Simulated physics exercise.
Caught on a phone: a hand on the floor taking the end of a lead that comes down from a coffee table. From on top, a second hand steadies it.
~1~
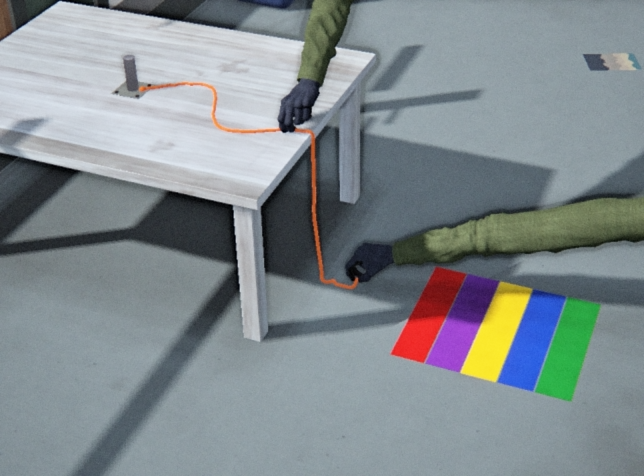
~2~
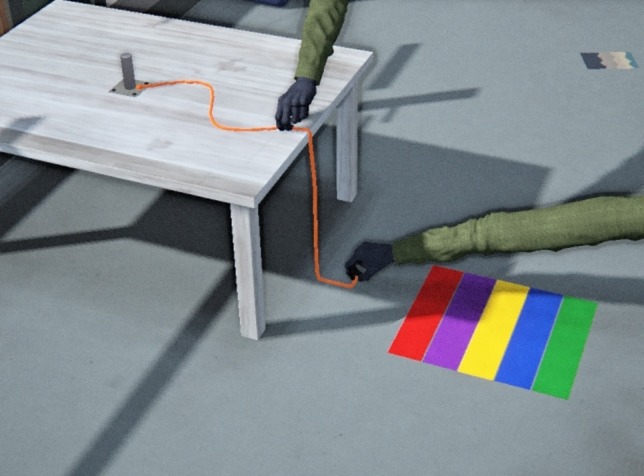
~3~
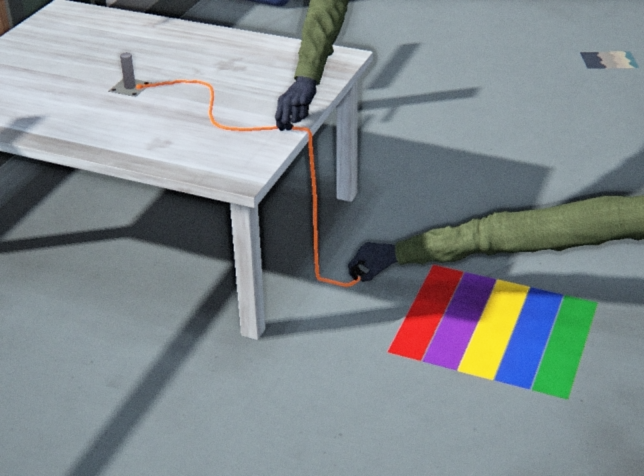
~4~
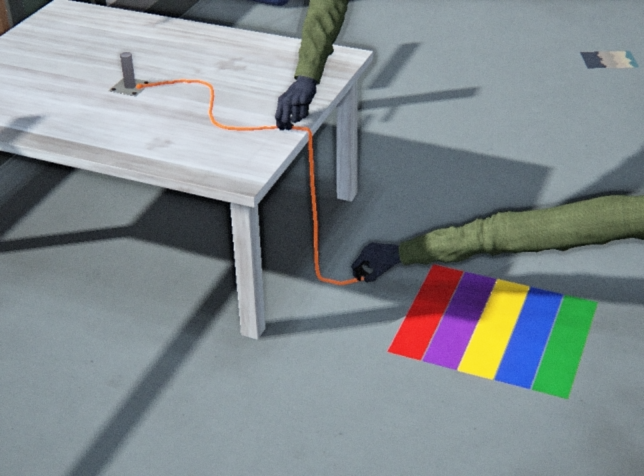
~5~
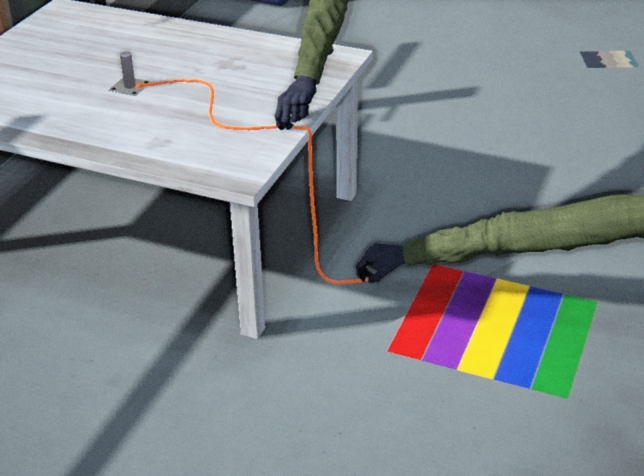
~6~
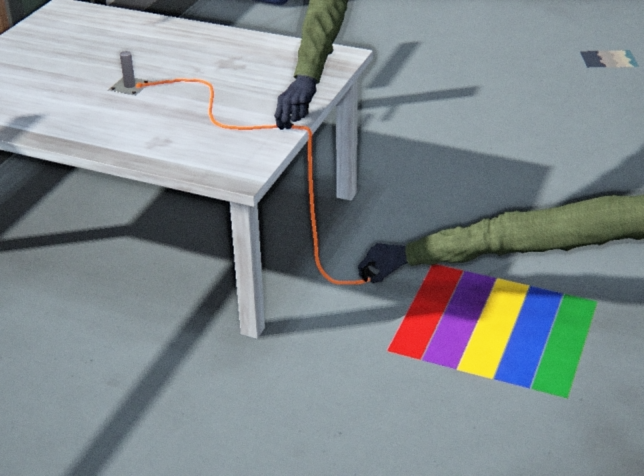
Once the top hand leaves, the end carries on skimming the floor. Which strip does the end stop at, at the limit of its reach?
It stops at the blue strip.
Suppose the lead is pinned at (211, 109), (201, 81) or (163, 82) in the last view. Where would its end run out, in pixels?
The pixel places are (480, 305), (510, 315) and (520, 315), one per try.
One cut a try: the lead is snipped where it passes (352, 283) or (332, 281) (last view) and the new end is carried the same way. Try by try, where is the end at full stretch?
(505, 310) and (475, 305).
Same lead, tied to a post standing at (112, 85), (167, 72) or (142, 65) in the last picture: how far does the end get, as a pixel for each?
Try by try, around (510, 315), (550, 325) and (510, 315).
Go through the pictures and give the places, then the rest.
The first frame shows end (356, 279); red (415, 341); purple (450, 350); yellow (486, 359); blue (522, 369); green (559, 378).
The second frame shows end (357, 278); lead through (172, 84) (212, 100) (240, 130) (310, 139) (315, 203) (317, 265).
The third frame shows end (359, 278).
The fourth frame shows end (363, 279); lead through (172, 83) (212, 99) (240, 129) (310, 138) (314, 202) (317, 264).
The fifth frame shows end (367, 279).
The sixth frame shows end (369, 279); lead through (171, 82) (212, 98) (240, 128) (310, 137) (312, 201) (318, 264).
Soon after, end near (463, 302); over purple.
Then, end near (507, 313); over yellow.
At full stretch, end near (532, 319); over blue. Over blue.
